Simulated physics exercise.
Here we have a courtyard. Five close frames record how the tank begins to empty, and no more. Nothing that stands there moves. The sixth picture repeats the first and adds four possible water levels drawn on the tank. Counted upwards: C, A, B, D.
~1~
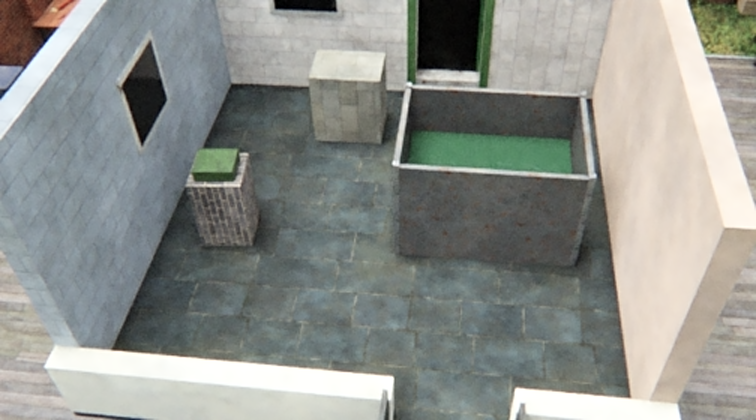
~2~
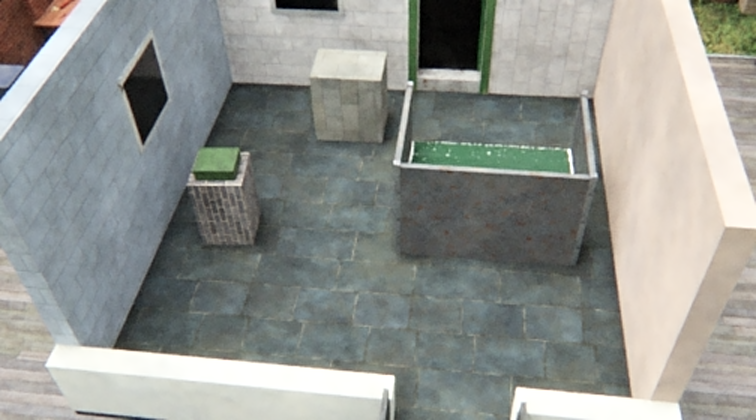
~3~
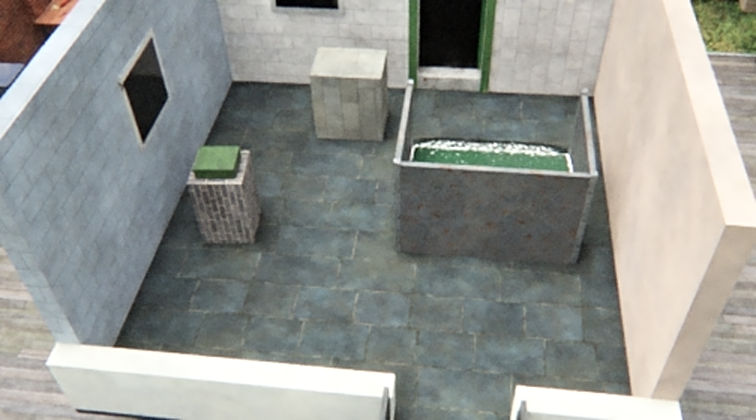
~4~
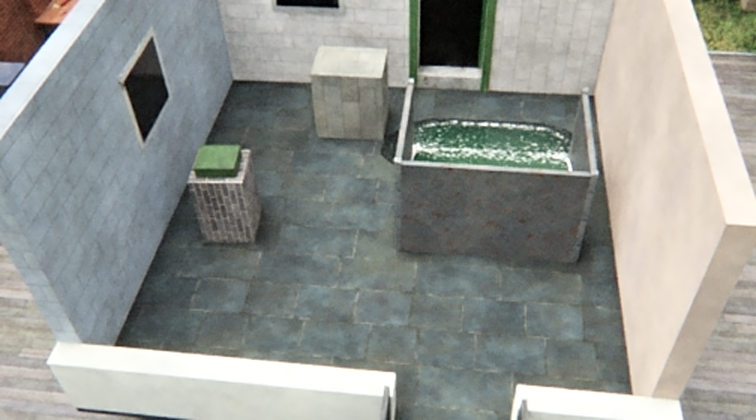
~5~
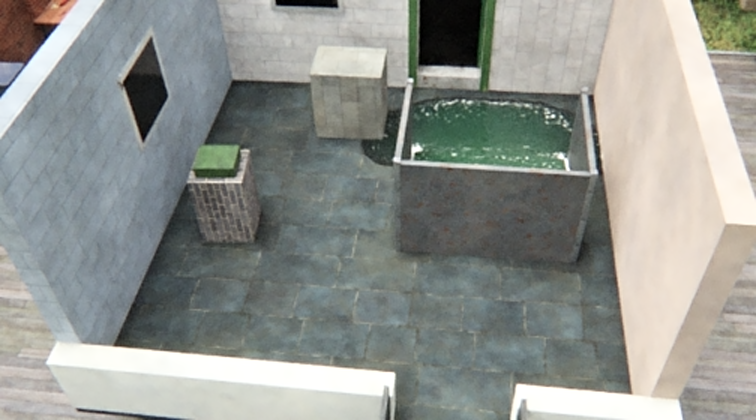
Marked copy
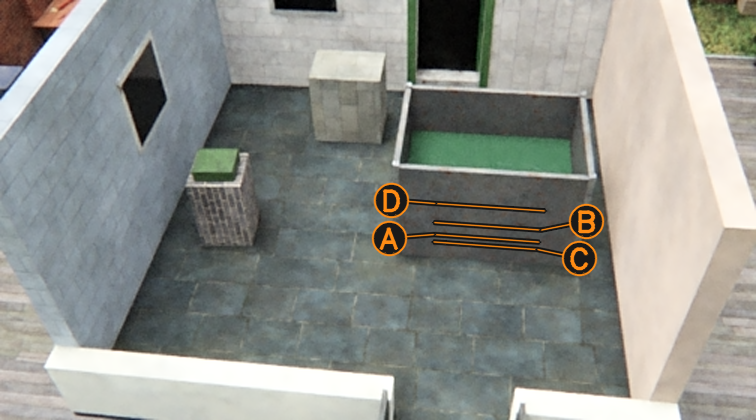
A dark grey open-topped tank holding green water stands at the right of a slate-paved courtyard, seen from high above with pale walls around it. A square stone block sits behind and left of it, a brick pedestal with a green top stands further left, and a green-framed doorway is behind. The water churns with white flecks, then a dark patch spreads over the paving by the tank's back left corner, while the camera stays still.
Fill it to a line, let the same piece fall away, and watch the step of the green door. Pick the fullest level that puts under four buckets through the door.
Use mark A.
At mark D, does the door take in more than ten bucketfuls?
Yes.
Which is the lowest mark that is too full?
It is B.
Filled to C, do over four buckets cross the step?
No, not at all.
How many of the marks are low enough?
Two of the four.
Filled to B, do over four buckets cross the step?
Yes.
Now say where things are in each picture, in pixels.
The first picture shows water in the tank at rest, its middle at (489, 171); foot of the green doorway at (447, 92); open gate at (454, 380).
In the second picture, water covers 2 % of the ground, its front hidden from here.
In the third picture, water covers 6 % of the ground, its front hidden from here.
In the fourth picture, water covers 10 % of the ground, its front hidden from here.
In the fifth picture, water covers 16 % of the ground, its front hidden from here.
On the marked copy, A at (486, 238); B at (487, 226); C at (485, 245); D at (489, 207); from the bottom up C, A, B, D.
Choosing A, a splash gets over, under a bucket.
Choosing B, about 8 bucketfuls get in.
Choosing C, nothing gets over.
Choosing D, dozens of bucketfuls pour in.
